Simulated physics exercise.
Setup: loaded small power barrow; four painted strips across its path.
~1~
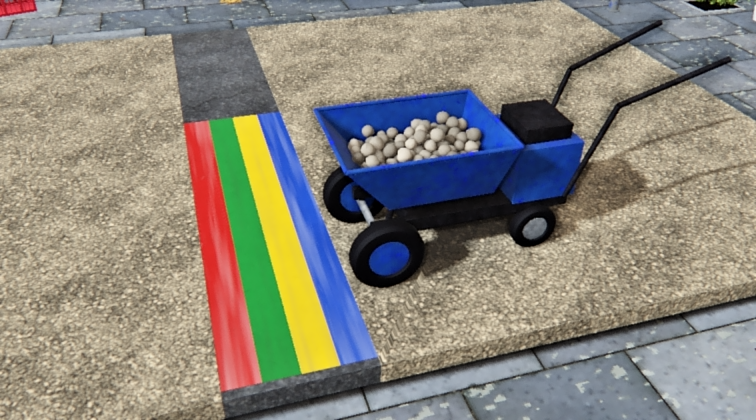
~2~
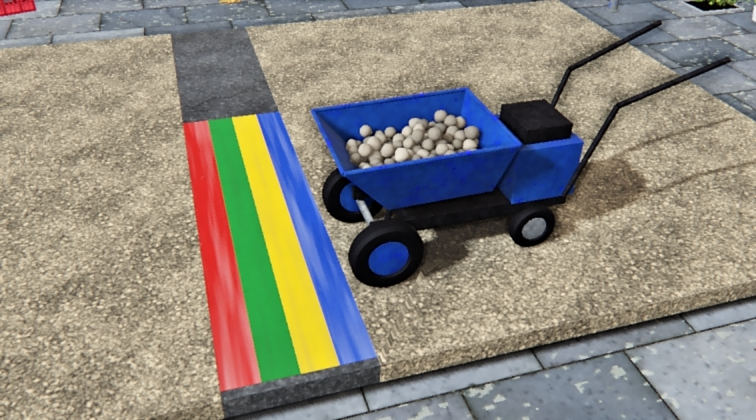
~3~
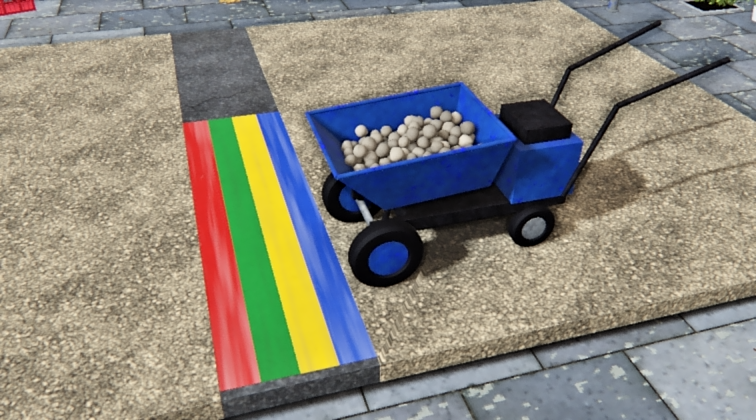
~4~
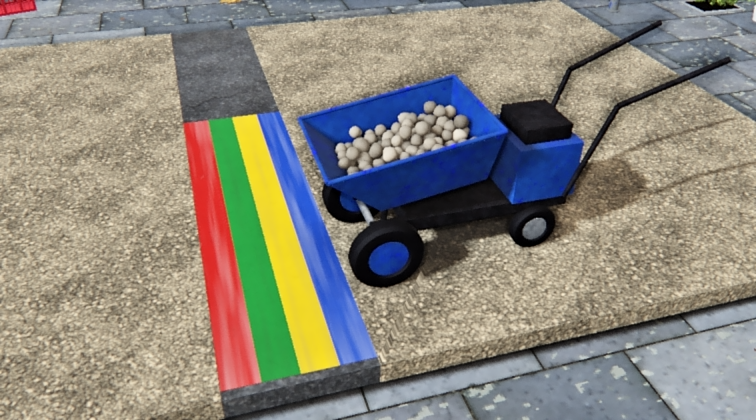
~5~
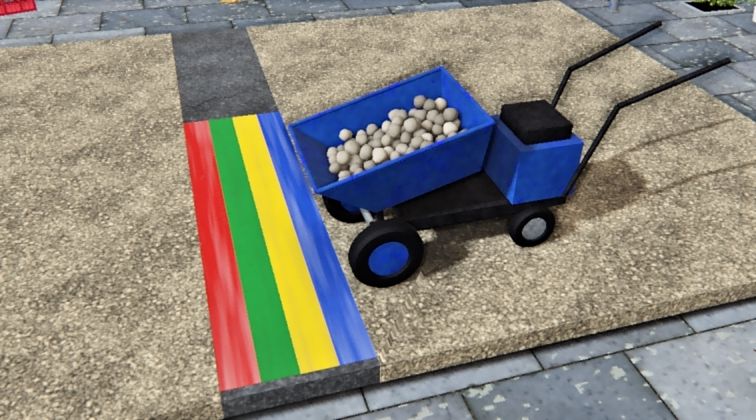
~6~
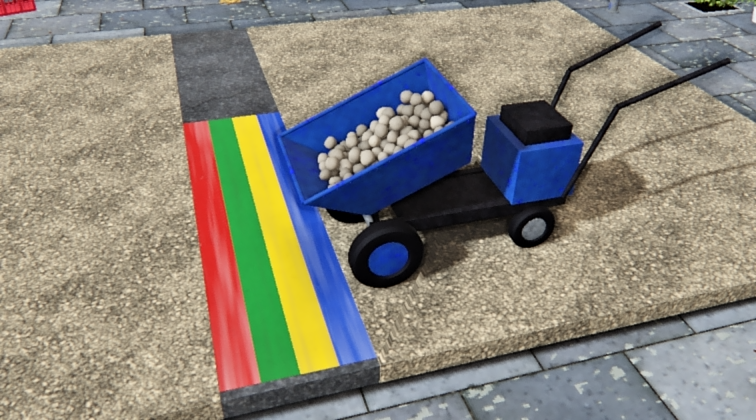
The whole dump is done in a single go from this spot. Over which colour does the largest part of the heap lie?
Over the red one.
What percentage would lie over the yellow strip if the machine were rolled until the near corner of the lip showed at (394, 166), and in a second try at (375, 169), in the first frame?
Roughly 20 per cent at the first spot and 10 per cent at the second.
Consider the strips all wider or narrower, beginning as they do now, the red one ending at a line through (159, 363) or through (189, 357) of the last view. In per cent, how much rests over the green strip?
Shares: Near 40 %; near 30 %.
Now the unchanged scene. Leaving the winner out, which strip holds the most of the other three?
Just behind the leader sits that green strip.
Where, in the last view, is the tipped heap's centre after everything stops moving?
Somewhere around (222, 273) in the last picture.
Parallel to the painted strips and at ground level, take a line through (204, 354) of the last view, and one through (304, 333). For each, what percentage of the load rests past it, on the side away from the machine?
I'd say some 20 in a hundred, and after that 70 in a hundred.
Shortly afterwards, skip tipped steeply; the whole lot in the skip.
Next, skip tipped right over; near two thirds in the skip; near a quarter over the green strip; near a quarter over the red strip; only a few off the paint.
Some moments later, skip tipped right over; near a third in the skip; only a few over the yellow strip; near a quarter over the green strip; near a third over the red strip; near a quarter off the paint.
In the end, skip tipped right over; near a third in the skip; none at all over the blue strip; only a few over the yellow strip; near a quarter over the green strip; near a third over the red strip; near a quarter off the paint.
